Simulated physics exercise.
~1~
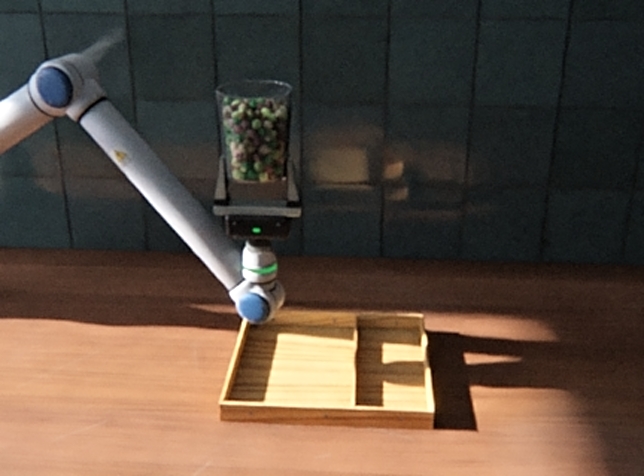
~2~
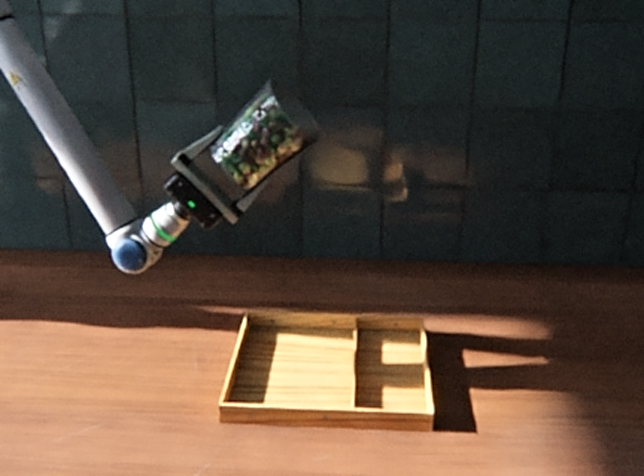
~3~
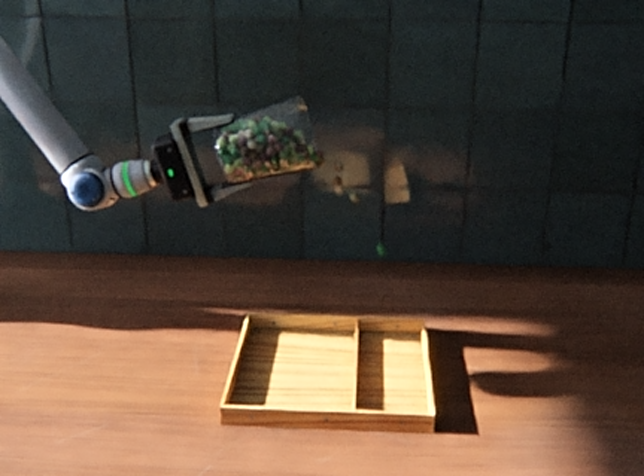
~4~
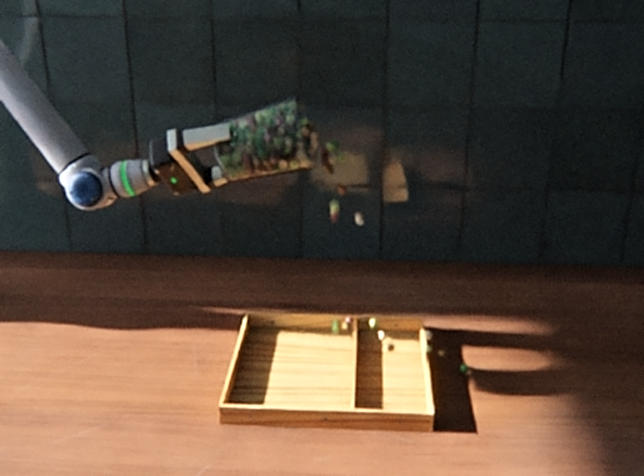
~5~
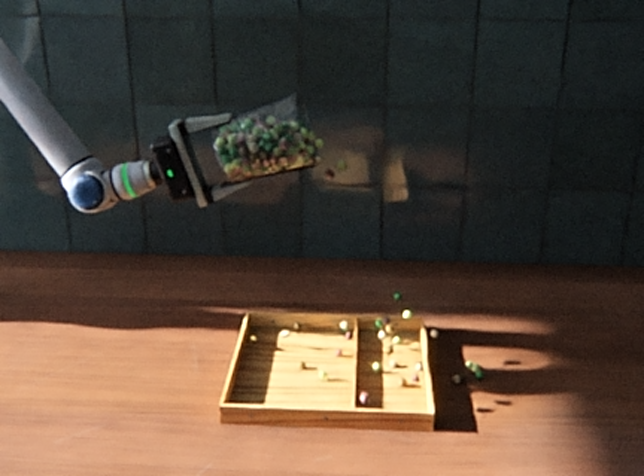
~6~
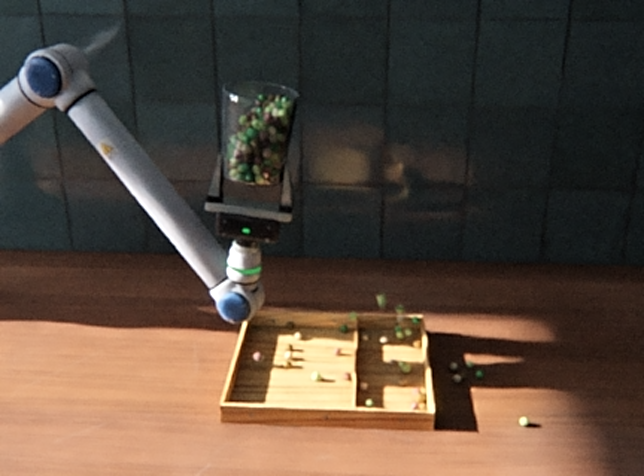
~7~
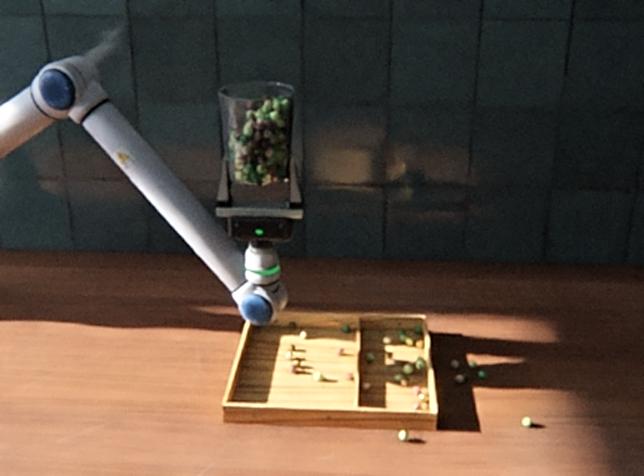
In the video, a robotic arm holding a clear tumbler of small round sweets tips it over a divided wooden tray, spilling some into both parts and onto the table. The arm then returns the tumbler upright, still mostly full, with scattered sweets lying below.
